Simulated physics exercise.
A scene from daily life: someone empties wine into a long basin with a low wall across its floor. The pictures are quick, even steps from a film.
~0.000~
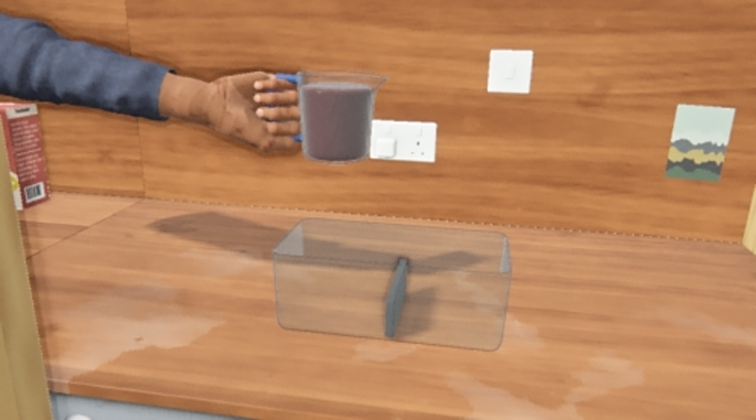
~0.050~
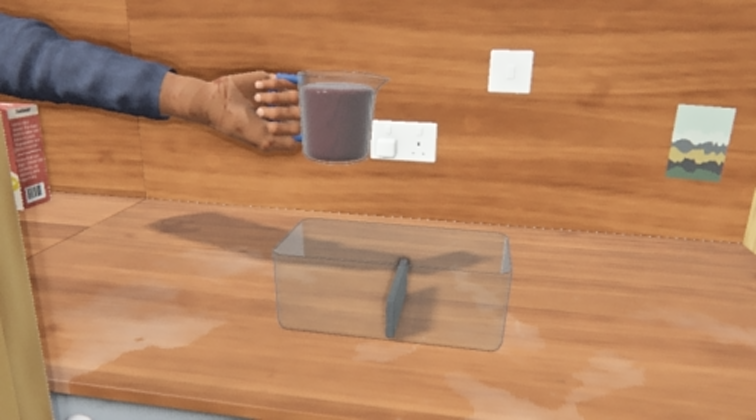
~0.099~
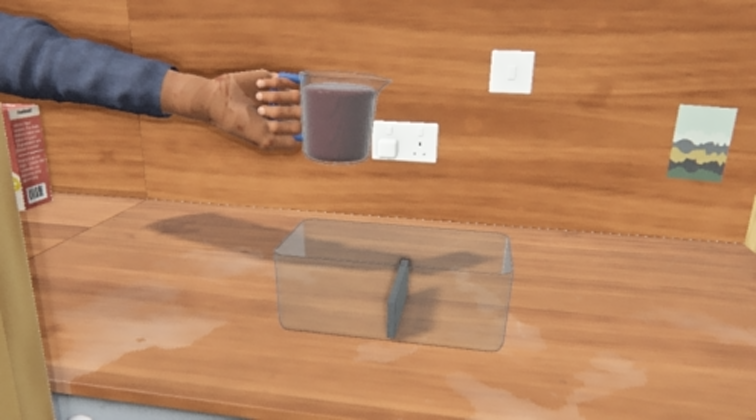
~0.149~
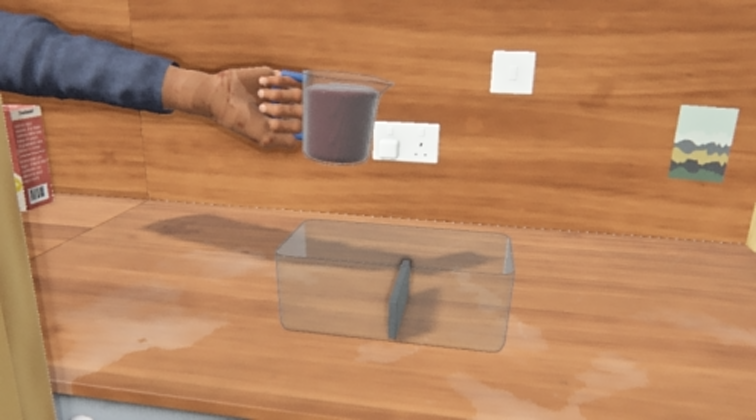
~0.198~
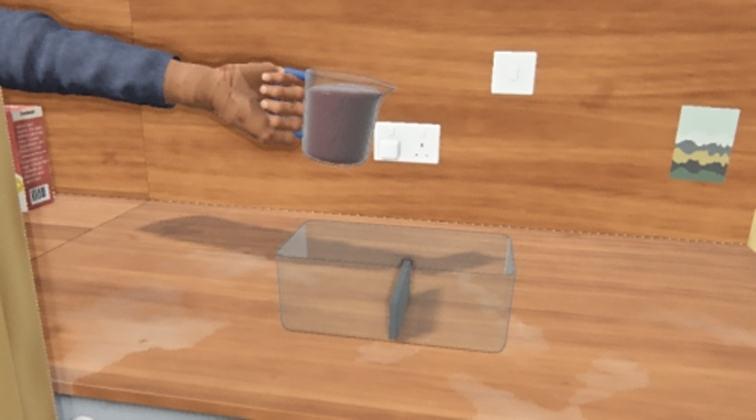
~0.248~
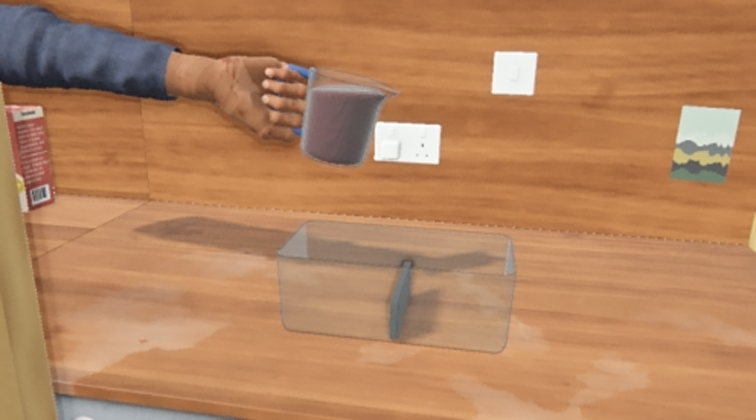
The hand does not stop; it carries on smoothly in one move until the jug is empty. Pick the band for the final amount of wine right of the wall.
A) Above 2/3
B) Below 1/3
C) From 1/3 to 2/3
The answer is A.
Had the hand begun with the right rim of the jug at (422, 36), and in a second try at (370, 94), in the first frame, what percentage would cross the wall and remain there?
First try 75 %, second try 70 %.
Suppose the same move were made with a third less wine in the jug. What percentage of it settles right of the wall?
Close to 90 per cent, more or less.
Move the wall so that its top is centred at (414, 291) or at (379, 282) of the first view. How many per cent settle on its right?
In turn 75 and 95 in a hundred.
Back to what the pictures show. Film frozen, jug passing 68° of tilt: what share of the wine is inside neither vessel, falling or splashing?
20 %.
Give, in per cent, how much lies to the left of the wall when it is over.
Close to 5 in a hundred.
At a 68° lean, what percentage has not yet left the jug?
Remaining fraction: Approx. 75 %.
A moment on, the jug is tipped part way and 75 per cent is still to pour, 0 is left of the wall and 5 right of it.
Next, the jug is tipped right over and 20 per cent is still to pour, 1 is left of the wall and 55 right of it.
Then the jug is tipped right over and 1 per cent is still to pour, 3 is left of the wall and 93 right of it.
Later the jug is tipped right over and 0 per cent is still to pour, 4 is left of the wall and 94 right of it.
In the end 4 per cent lies left of the wall, 94 right of it and 2 outside.
